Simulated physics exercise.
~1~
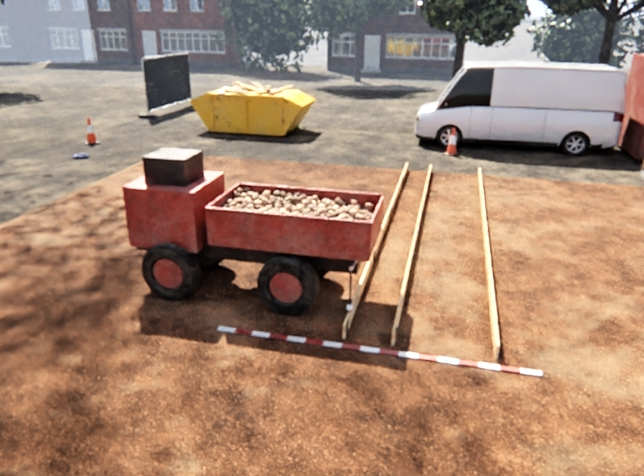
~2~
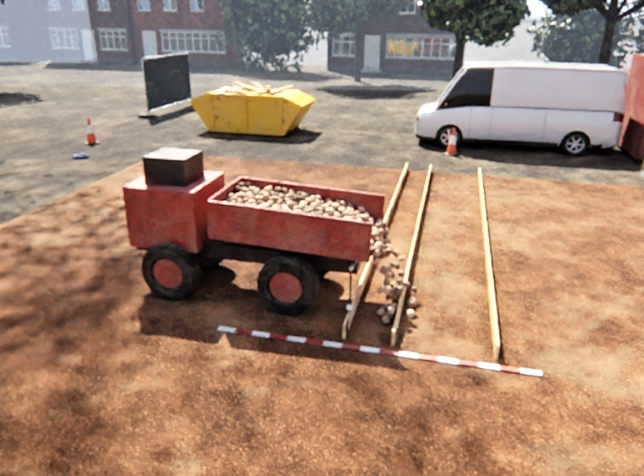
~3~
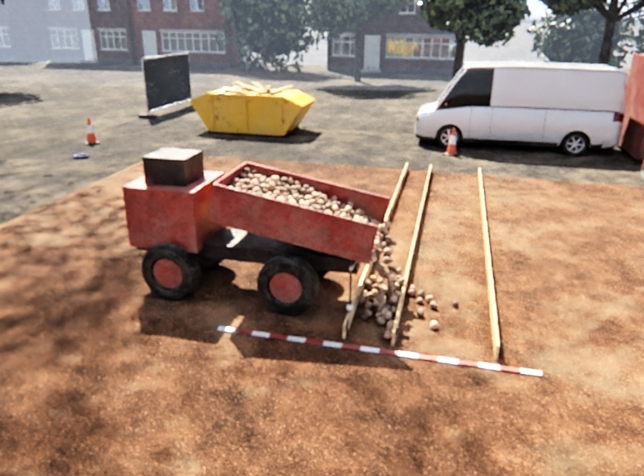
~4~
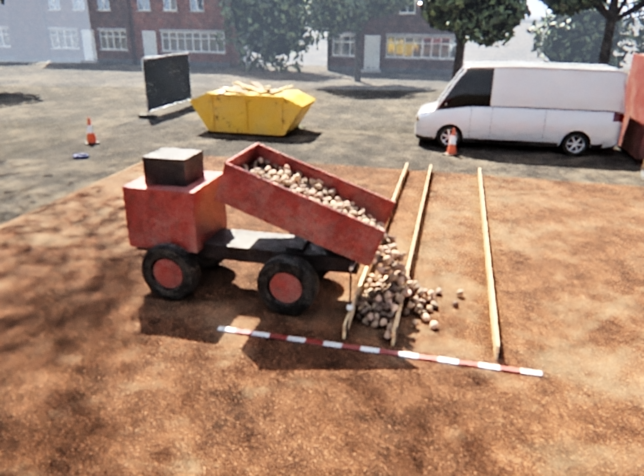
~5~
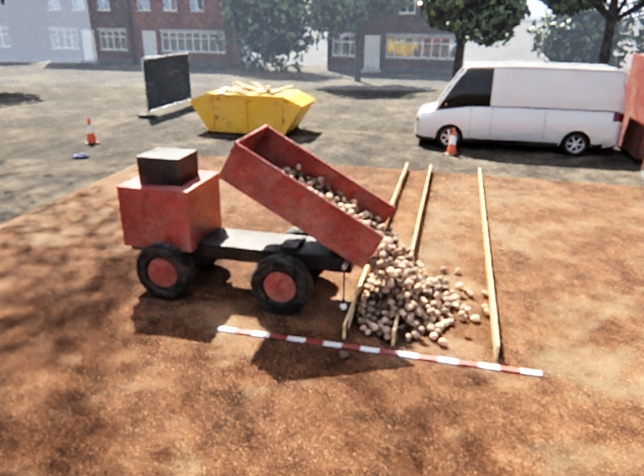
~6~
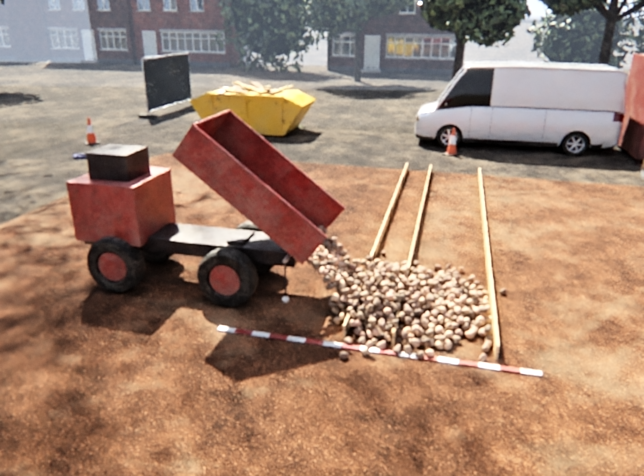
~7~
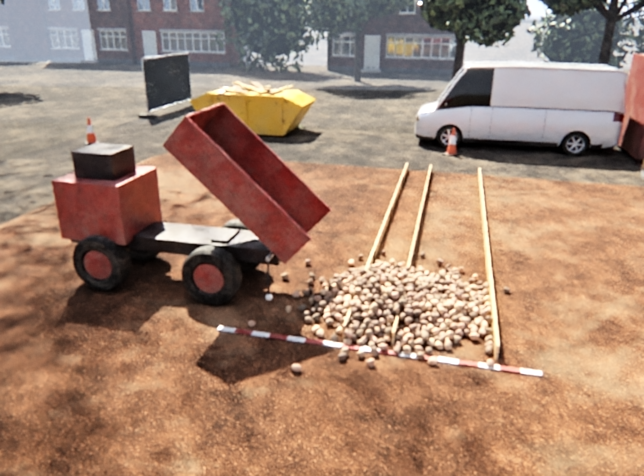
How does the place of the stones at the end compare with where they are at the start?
At the start the stones are piled up in the truck's red bed, and at the end they lie in a spread-out heap on the ground, lower and further to the right, around the planks.
